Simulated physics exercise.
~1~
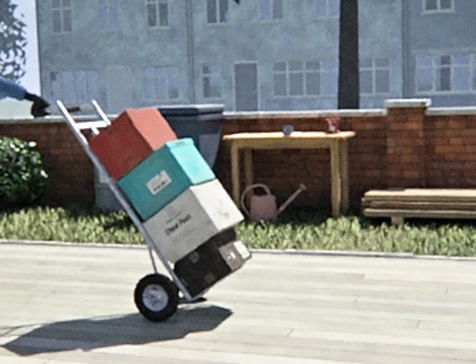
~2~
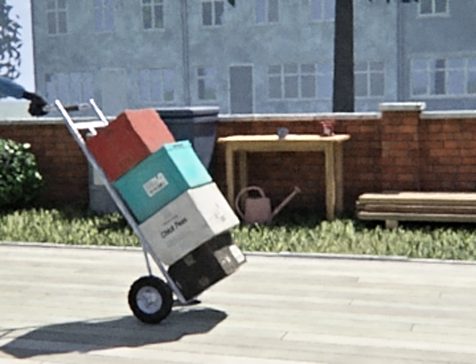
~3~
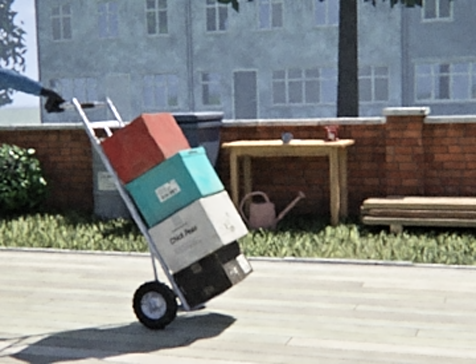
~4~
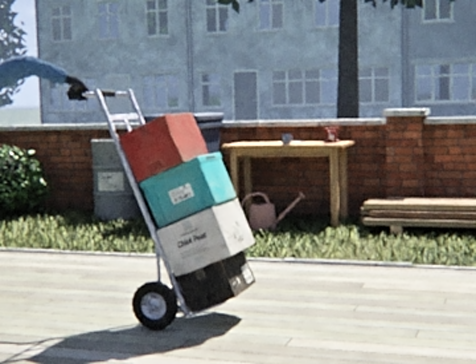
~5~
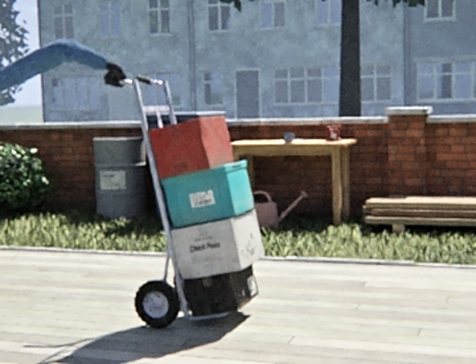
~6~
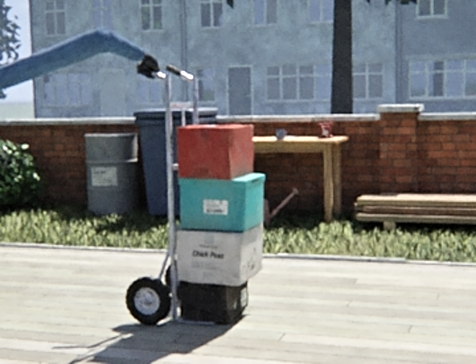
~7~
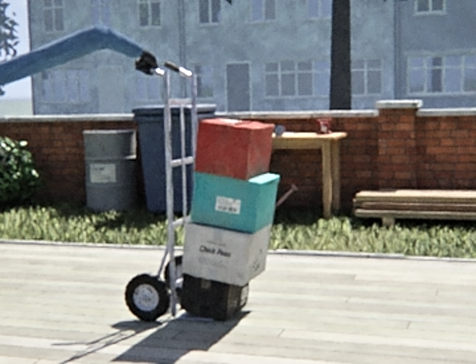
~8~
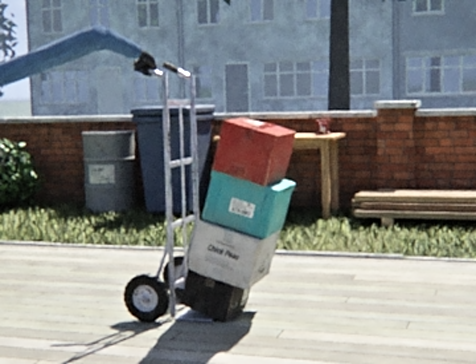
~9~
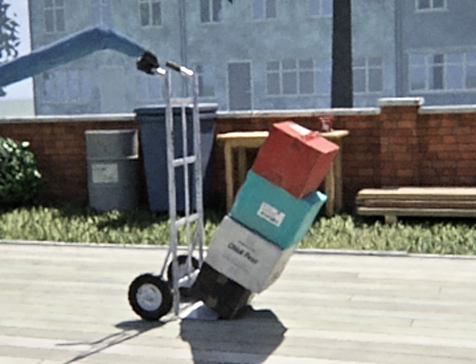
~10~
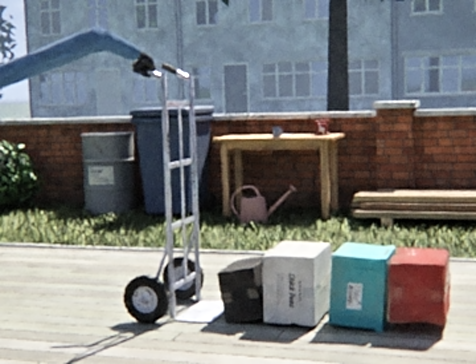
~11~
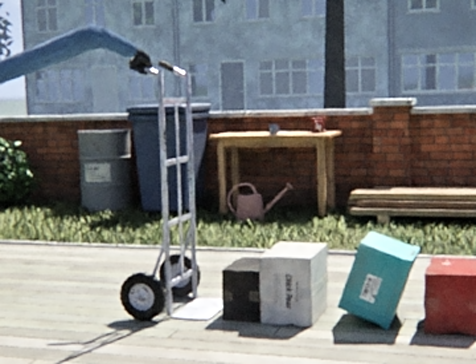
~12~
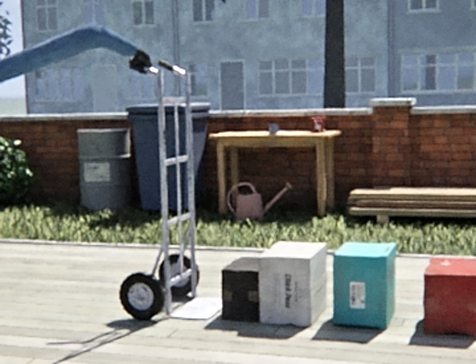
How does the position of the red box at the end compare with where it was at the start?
At the start the red box is on top of the stack on the hand truck, toward the left. At the end it lies on the ground at the far right of the row of fallen boxes.
